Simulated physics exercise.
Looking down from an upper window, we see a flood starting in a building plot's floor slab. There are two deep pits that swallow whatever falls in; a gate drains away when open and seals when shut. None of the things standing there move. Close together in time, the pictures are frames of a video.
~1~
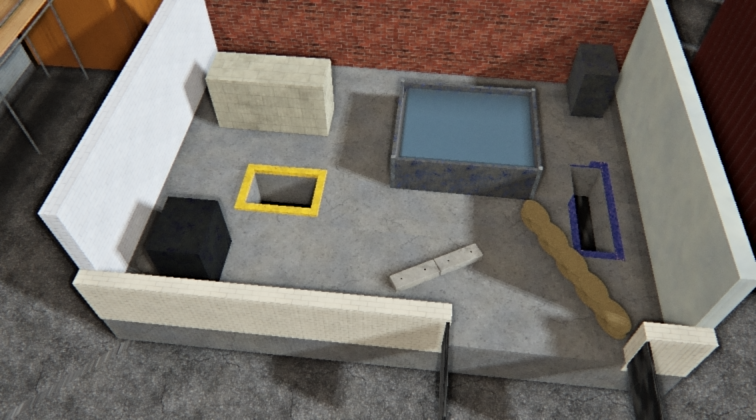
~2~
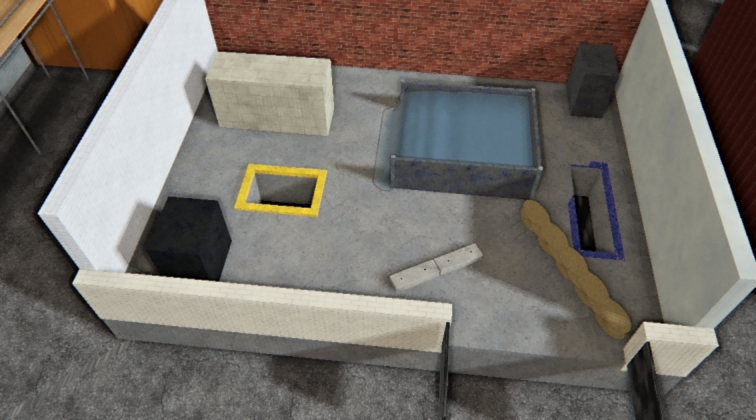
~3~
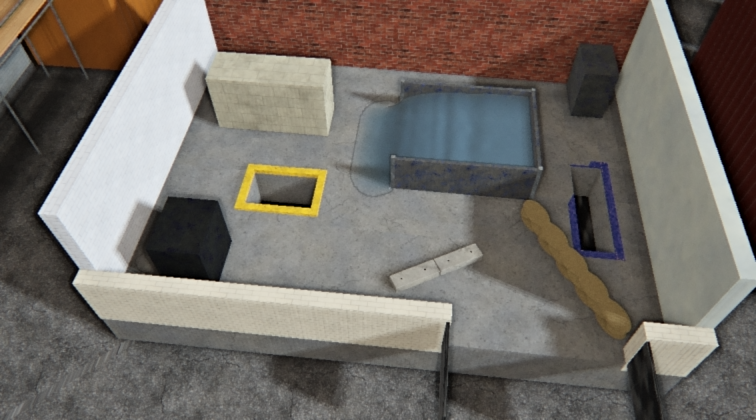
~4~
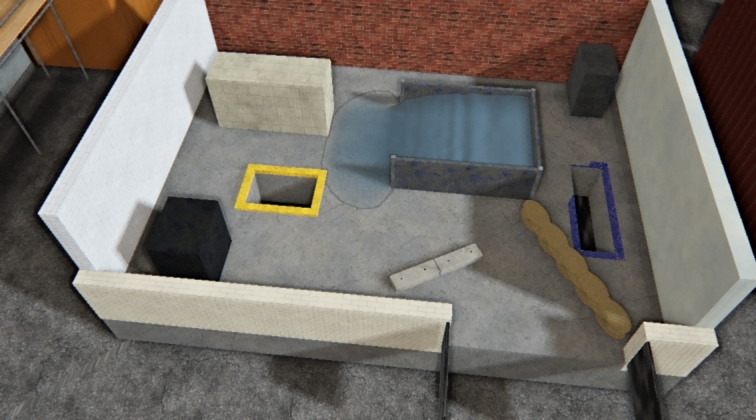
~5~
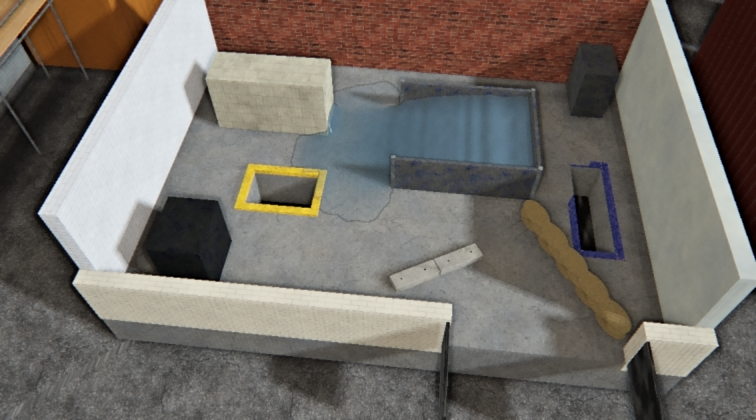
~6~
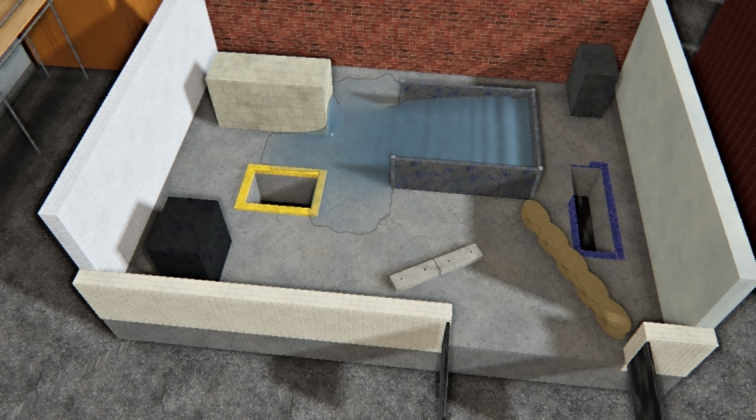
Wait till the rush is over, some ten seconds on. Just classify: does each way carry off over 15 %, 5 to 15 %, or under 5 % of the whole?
The gate carries off under 5 %; the blue pit carries off under 5 %; the yellow pit carries off over 15 %.
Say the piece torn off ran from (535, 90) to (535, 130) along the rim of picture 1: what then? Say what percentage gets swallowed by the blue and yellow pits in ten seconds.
Blue 45 %, yellow 0 %.
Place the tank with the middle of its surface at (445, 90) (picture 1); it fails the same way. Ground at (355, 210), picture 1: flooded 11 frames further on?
There: Wet.
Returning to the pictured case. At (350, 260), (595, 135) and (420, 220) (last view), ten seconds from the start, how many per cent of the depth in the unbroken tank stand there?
Some 10, 4 and 8 in a hundred.
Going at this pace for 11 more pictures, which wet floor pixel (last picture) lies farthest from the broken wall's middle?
I'd say at around (130, 265).
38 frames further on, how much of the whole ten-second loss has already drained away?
Roughly 75 percent.
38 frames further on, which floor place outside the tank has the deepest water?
At about (163, 268).
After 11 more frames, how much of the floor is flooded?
About 40 in a hundred.
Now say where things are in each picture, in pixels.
The first picture shows still water in the water tank at (466, 126).
In the second picture, the front is at a hidden place, out from the gap at (399, 138).
In the third picture, water pours out at (399, 140) and has run to (364, 190).
In the fourth picture, water pours out at (399, 141) and has run to (348, 199).
In the fifth picture, water pours out at (399, 141) and has run to (296, 165).
In the sixth picture, water pours out at (399, 141) and has run to (265, 165).
A moment on, water covers 25 % of the floor; the gate 0 %, the blue pit 0 %, the yellow pit 3 %.
Next, water covers 40 % of the floor; the gate 0 %, the blue pit 0 %, the yellow pit 10 %.
Then, water covers 55 % of the floor; the gate 0 %, the blue pit 0 %, the yellow pit 17 %.
Later, water covers 70 % of the floor; the gate 0 %, the blue pit 0 %, the yellow pit 20 %.
In the end, water covers 90 % of the floor; the gate 2 %, the blue pit 3 %, the yellow pit 22 %.
